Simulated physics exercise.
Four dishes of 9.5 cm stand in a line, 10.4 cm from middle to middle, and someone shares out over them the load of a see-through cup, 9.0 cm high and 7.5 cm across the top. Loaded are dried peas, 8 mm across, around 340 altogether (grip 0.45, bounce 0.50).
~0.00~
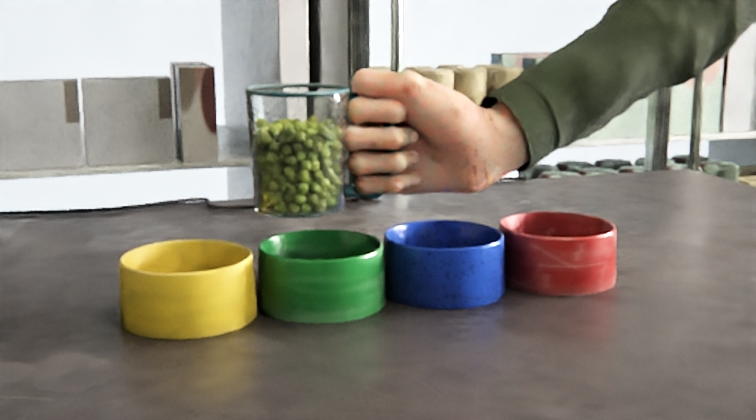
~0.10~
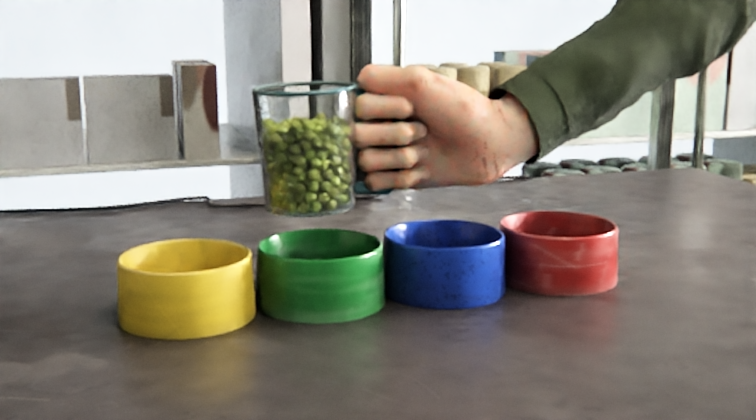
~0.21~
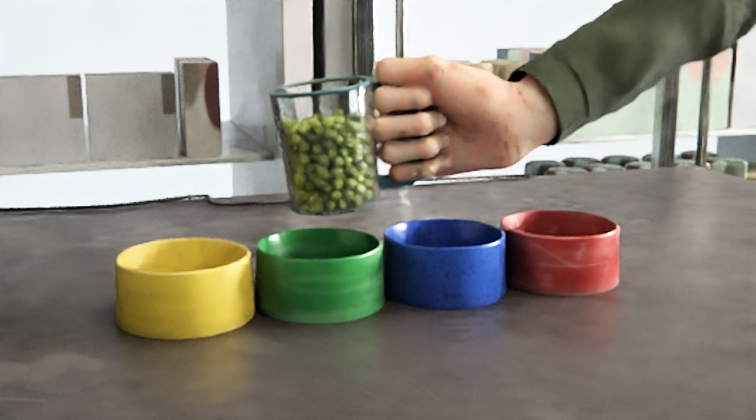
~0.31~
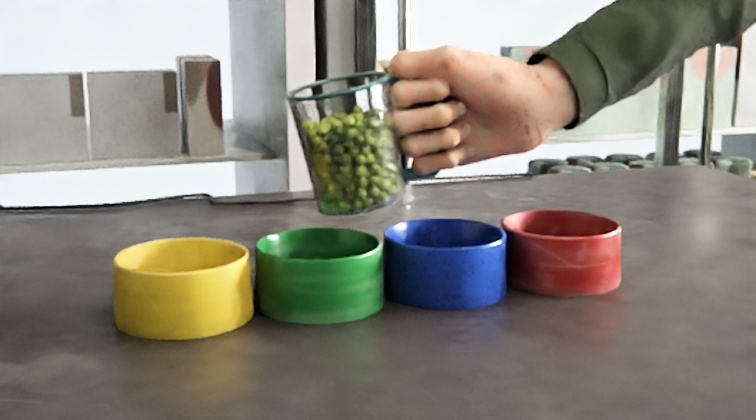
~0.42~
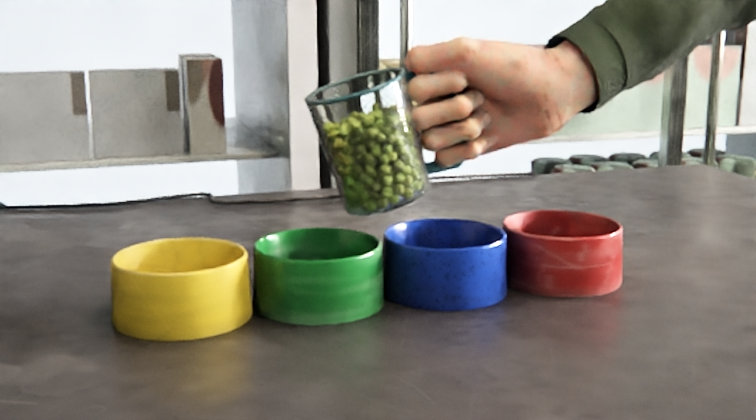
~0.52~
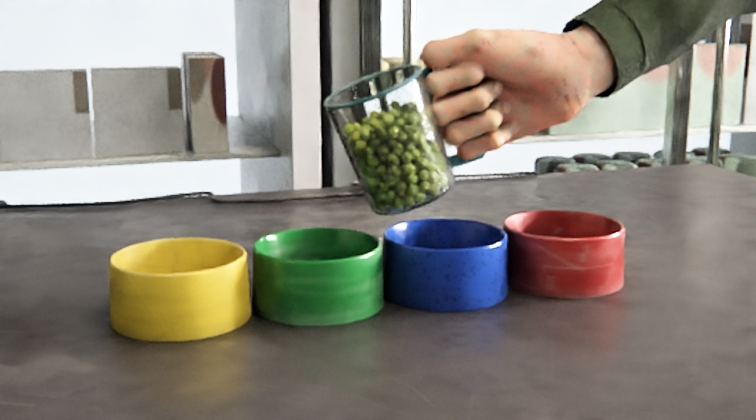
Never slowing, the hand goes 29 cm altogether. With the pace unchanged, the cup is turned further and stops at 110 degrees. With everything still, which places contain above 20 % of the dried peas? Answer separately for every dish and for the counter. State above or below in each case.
In each case: Red above, blue below, green below, yellow below, counter below.
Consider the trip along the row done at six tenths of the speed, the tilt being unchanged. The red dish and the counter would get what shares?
Red: 70; counter: 10.
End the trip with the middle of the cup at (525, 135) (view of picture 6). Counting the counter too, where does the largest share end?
Blue.
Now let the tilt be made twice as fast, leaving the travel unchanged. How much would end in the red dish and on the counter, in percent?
Shares: Red at 40; counter at 10.
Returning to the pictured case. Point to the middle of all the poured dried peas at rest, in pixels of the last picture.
Resting centre estimate: Around (560, 252).
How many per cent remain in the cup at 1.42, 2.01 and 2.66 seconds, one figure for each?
Roughly 100, then 100, then 25.
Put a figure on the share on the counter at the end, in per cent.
Some 0 in a hundred.
After 1.42 s, tilt 63 degrees; cup holds 100 %.
Then, at 2.01 s, tilt 90 degrees; cup holds 100 %.
After 2.66 s, tilt 110 degrees; cup holds 25 %, red 75 %.
By 3.6 s all is still; red 100 %, blue 0 %, green 0 %, yellow 0 %, counter 0 %.
